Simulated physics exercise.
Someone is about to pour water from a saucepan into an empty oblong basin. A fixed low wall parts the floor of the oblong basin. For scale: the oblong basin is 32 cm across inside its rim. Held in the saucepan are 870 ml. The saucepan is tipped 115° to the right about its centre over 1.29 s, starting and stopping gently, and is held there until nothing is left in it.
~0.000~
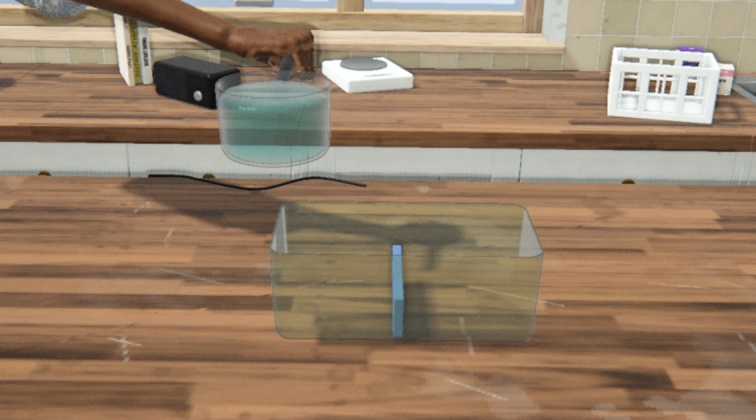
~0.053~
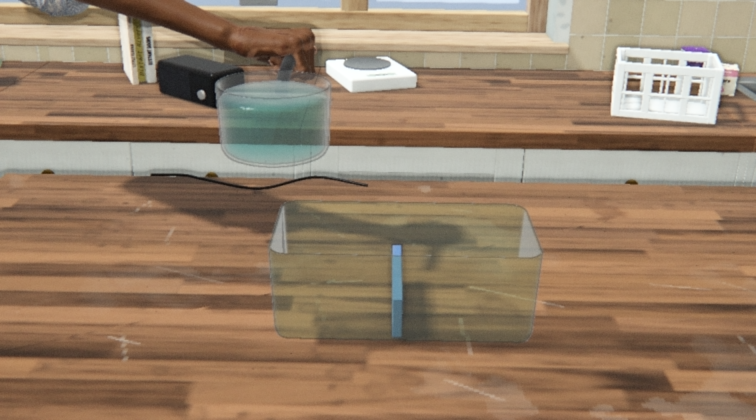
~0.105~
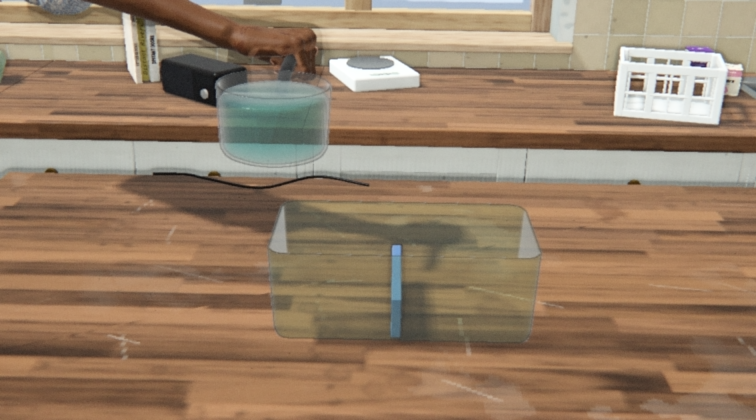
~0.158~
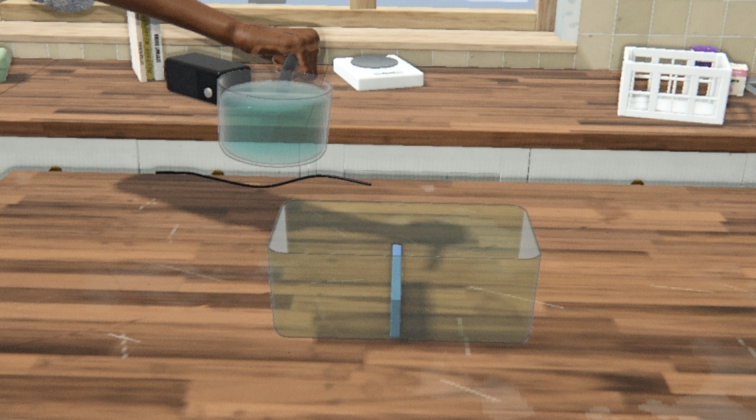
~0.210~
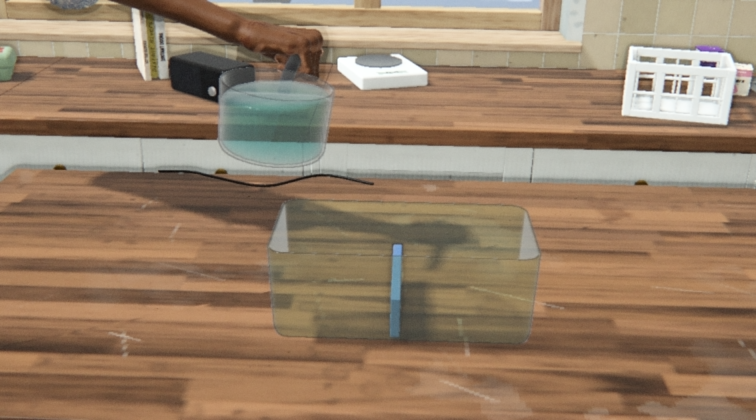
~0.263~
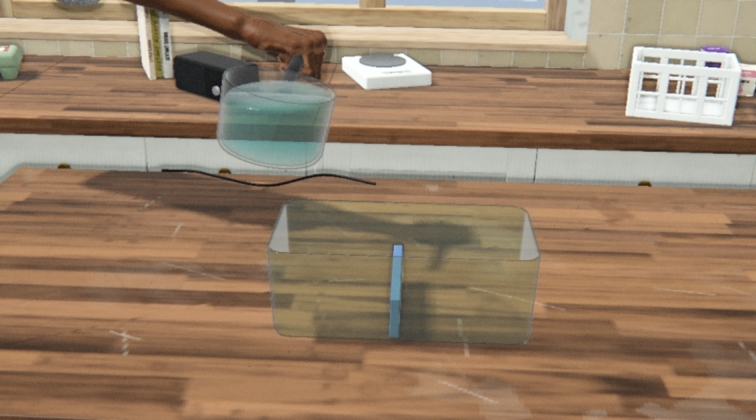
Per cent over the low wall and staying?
39 per cent.
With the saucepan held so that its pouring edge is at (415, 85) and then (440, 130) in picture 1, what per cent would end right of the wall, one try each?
Try 1: 95 %; try 2: 100 %.
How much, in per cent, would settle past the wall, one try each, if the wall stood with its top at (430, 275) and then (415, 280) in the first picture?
Result: 5 per cent, then 15 per cent.
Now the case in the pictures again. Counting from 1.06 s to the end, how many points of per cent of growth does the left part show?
Around 16 in a hundred.
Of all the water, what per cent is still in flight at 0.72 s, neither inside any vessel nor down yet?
Estimate: About 28 % of all of it.
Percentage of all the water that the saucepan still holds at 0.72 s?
About 58 per cent.
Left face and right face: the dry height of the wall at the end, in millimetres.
For the left, around 30 mm; for the right, around 40 mm.
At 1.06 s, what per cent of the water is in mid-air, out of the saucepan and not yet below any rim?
It comes to some 10 percent of the total.
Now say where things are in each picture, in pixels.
In the first picture, it leans 0°; its right rim is at (330, 86); the water meets the walls at (221, 93) and (329, 95); the oblong basin's rim runs from (276, 227) to (534, 230); the wall's top is at (398, 272).
In the second picture, it leans 0°; its right rim is at (330, 87); the water meets the walls at (221, 92) and (329, 95).
In the third picture, it leans 2°; its right rim is at (330, 88); the water meets the walls at (221, 93) and (328, 96).
In the fourth picture, it leans 4°; its right rim is at (331, 90); the water meets the walls at (223, 92) and (330, 96).
In the fifth picture, it leans 7°; its right rim is at (333, 94); the water meets the walls at (225, 92) and (331, 96).
In the sixth picture, it leans 11°; its right rim is at (335, 98); the water meets the walls at (226, 92) and (333, 96).
Then, 0.72 s in, the tilt is 68° and 59 per cent is still to pour, 7 is left of the wall and 7 right of it.
Then, 1.06 s in, the tilt is 106° and 9 per cent is still to pour, 43 is left of the wall and 39 right of it.
Then, 1.41 s in, the tilt is 115° and 0 per cent is still to pour, 60 is left of the wall and 39 right of it.
Then, 1.79 s in, the tilt is 115° and 0 per cent is still to pour, 60 is left of the wall and 39 right of it.
Finally, 60 per cent lies left of the wall, 39 right of it and 1 outside.
